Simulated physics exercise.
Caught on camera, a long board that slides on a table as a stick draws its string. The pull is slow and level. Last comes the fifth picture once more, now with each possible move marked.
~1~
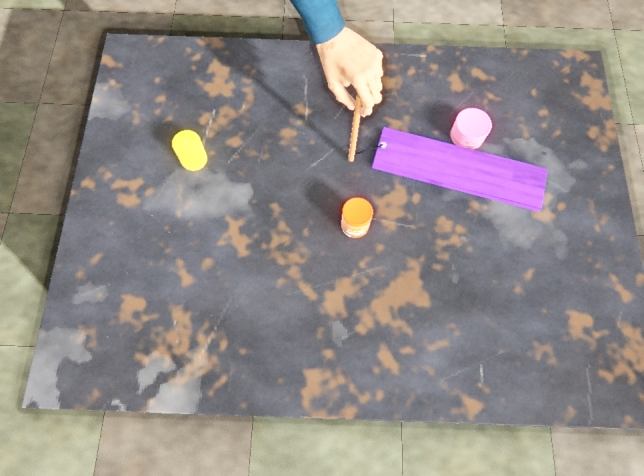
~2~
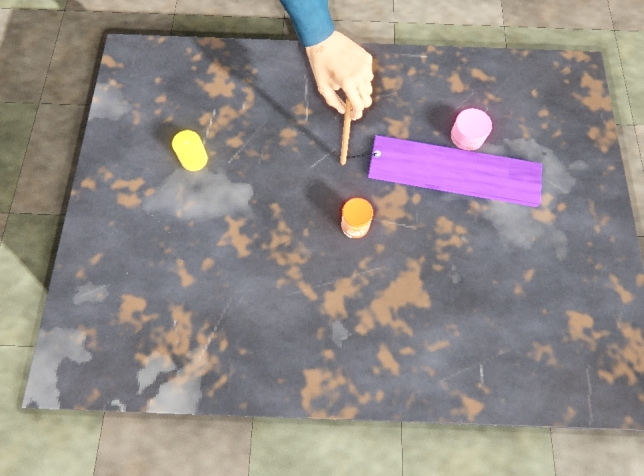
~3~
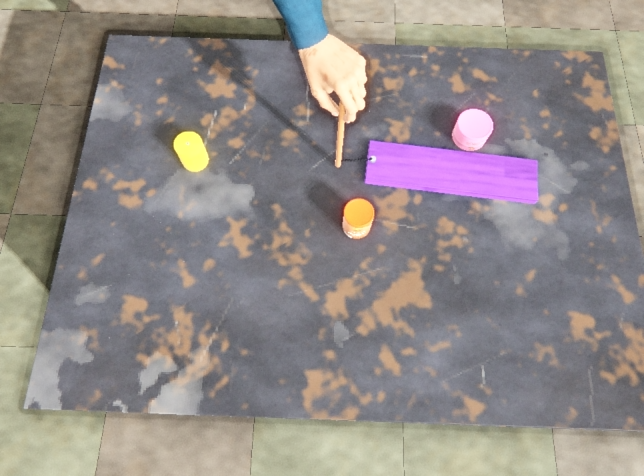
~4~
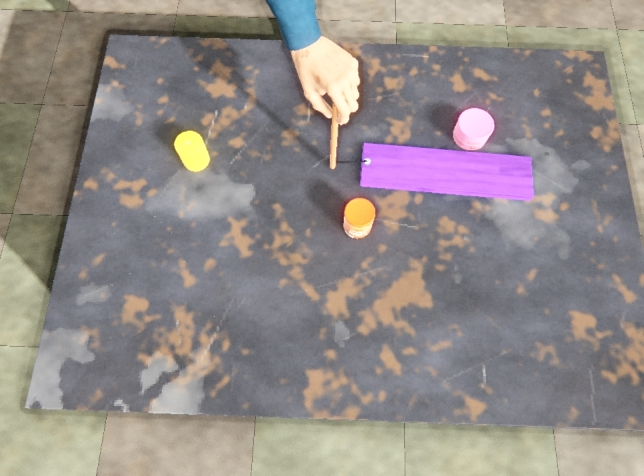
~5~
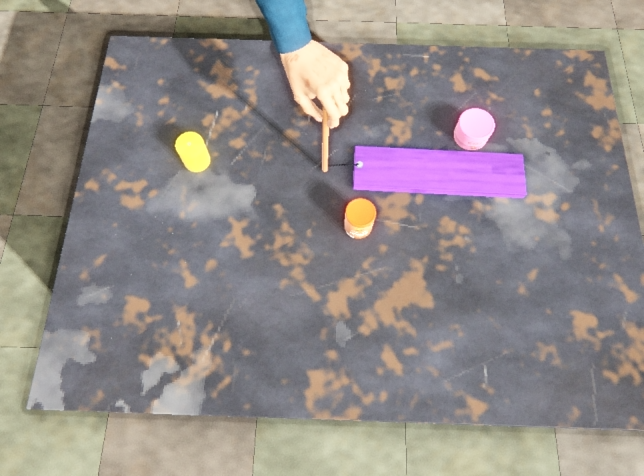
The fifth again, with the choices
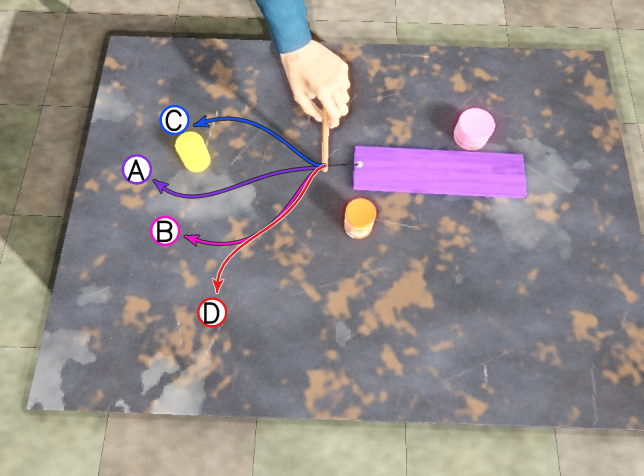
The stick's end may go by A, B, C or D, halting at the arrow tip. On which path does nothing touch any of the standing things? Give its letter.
C is the clean one.
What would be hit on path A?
The yellow tin.
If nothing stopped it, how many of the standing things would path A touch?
In all, one.
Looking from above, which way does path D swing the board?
Anticlockwise.
On the marked copy, A from (325, 166) via (238, 186) to (155, 181); B from (325, 166) via (266, 229) to (185, 236); C from (325, 166) via (261, 127) to (195, 125); D from (325, 166) via (267, 229) to (217, 292).
With C. Early on, foot of the stick (282, 141), middle of the board (393, 163).
Further on, foot of the stick (238, 120), middle of the board (344, 148).
At the end, foot of the stick (195, 126), middle of the board (305, 142); nothing has been touched.
As for the rest, A meets the yellow tin; B meets the pink tub and orange jar; D meets the pink tub and orange jar.
